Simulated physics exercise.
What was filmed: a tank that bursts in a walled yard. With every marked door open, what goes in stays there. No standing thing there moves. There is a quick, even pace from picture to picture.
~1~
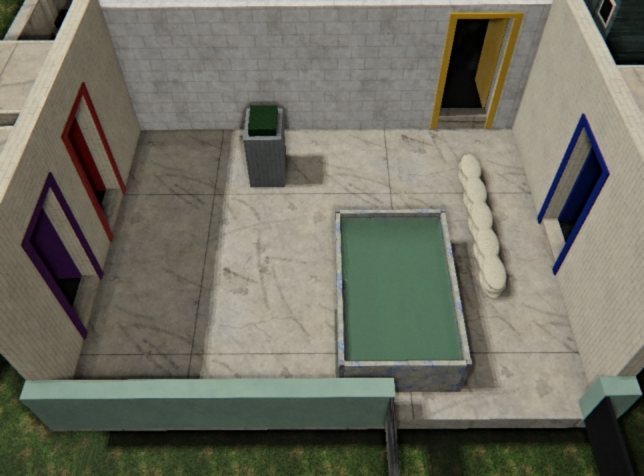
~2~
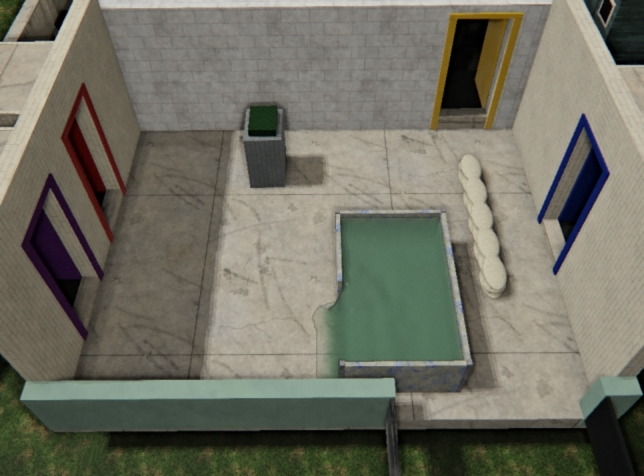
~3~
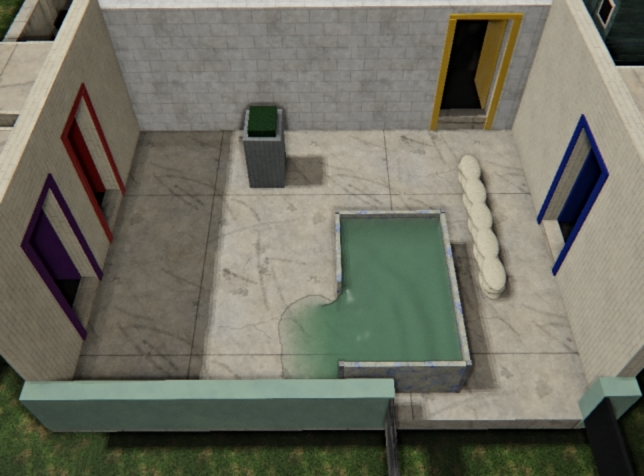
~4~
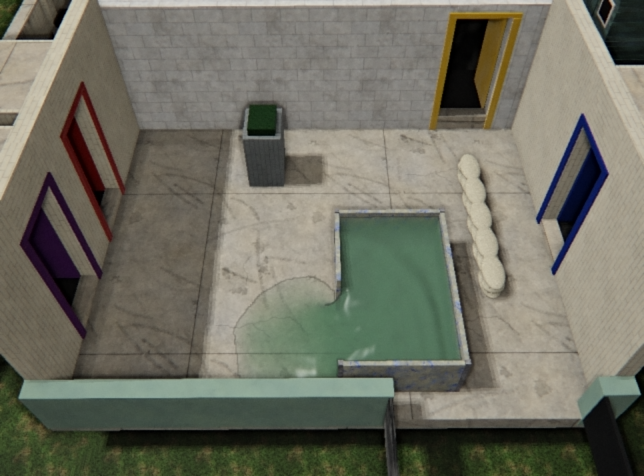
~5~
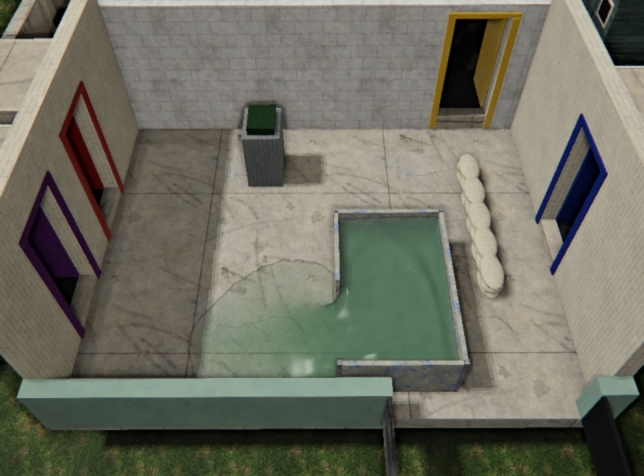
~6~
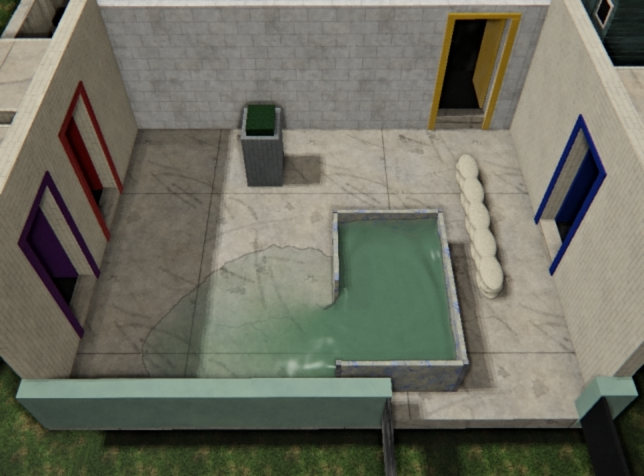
Green water pours from the tank's left side and spreads leftward across the pale yard floor.
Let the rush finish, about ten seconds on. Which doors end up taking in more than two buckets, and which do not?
Result: The purple door goes beyond what's allowed there, the blue door stays inside what's allowed there, the yellow door stays inside what's allowed there, the red door stays inside what's allowed there.
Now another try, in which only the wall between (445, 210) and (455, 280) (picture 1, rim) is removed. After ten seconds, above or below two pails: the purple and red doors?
Verdict - purple door is safe, red door is safe.
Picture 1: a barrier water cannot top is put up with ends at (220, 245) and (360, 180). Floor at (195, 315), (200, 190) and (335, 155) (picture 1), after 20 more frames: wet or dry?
Log, spots one to three: Swamped; swamped; spared.
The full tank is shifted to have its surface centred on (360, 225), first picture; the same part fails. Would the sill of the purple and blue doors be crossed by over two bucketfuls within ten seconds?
Result - purple door ends up above, blue door ends up below.
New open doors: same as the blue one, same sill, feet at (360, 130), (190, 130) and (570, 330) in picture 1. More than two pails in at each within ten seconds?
Same order as asked - stays within the limit, exceeds the limit and stays within the limit.
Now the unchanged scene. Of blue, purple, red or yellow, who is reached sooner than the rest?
That's the purple-painted one.
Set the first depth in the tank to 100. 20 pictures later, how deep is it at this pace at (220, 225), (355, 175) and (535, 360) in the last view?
Respectively near 2, 0 and 0 per cent.
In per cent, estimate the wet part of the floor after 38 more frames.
By my count, 70 percent.
A moment on, water covers 30 % of the floor; the purple door under two buckets in, the blue door not reached, the yellow door not reached, the red door not reached.
Next, water covers 30 % of the floor; the purple door over two buckets in, the blue door not reached, the yellow door not reached, the red door wet at the sill, nothing in.
Then, water covers 45 % of the floor; the purple door far over two buckets in, the blue door not reached, the yellow door not reached, the red door wet at the sill, nothing in.
Later, water covers 70 % of the floor; the purple door far over two buckets in, the blue door not reached, the yellow door wet at the sill, nothing in, the red door wet at the sill, nothing in.
In the end, water covers 95 % of the floor; the purple door far over two buckets in, the blue door wet at the sill, nothing in, the yellow door wet at the sill, nothing in, the red door wet at the sill, nothing in.
